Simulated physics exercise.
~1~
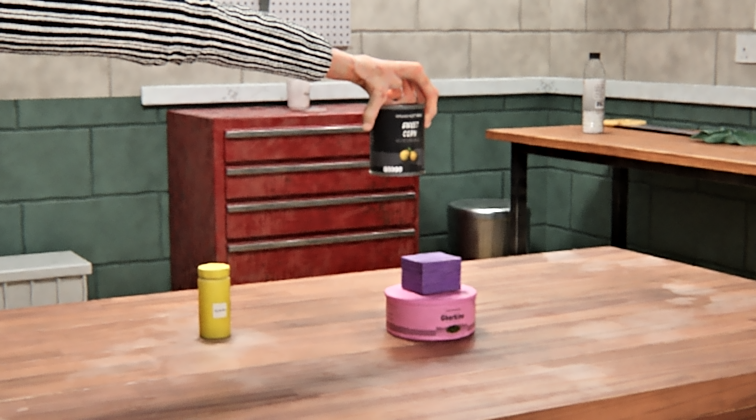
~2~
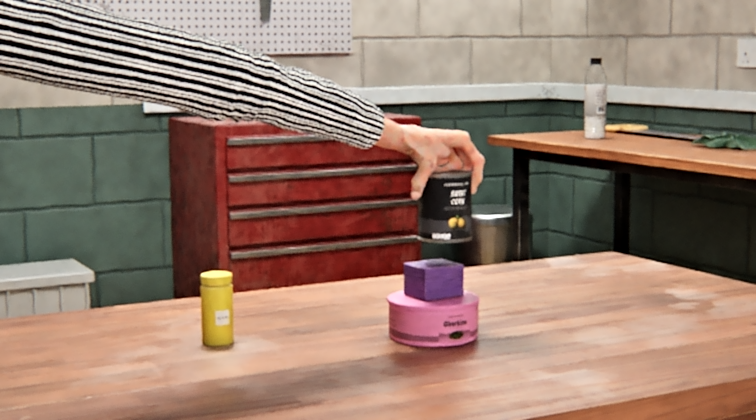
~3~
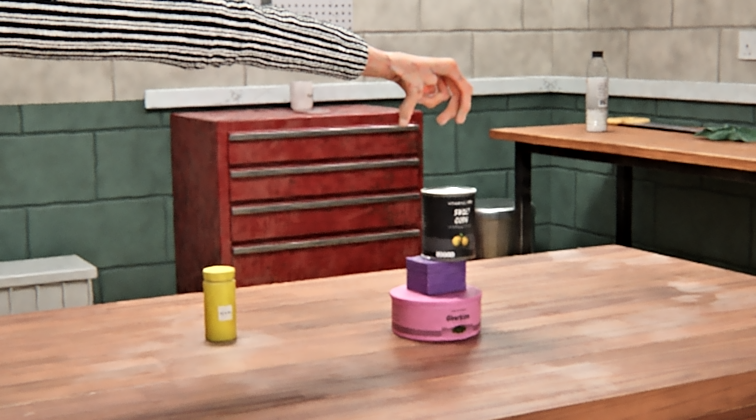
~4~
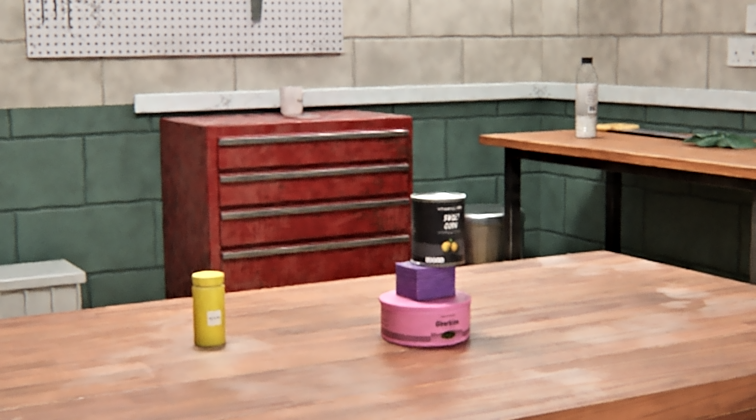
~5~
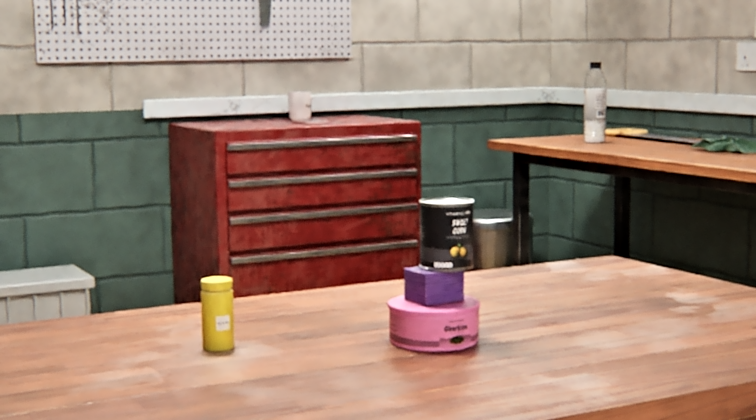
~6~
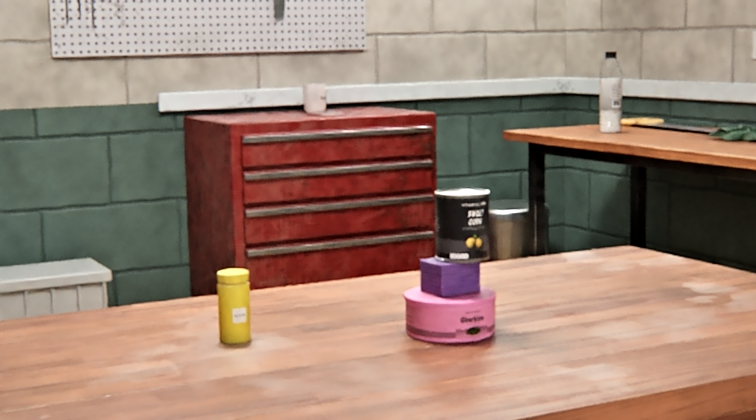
In a workshop with a red tool chest, a hand in a striped sleeve lowers a black can onto a purple block resting on a round pink tub, then lets go and withdraws. The stack stays standing on the wooden table, with a yellow shaker to its left.
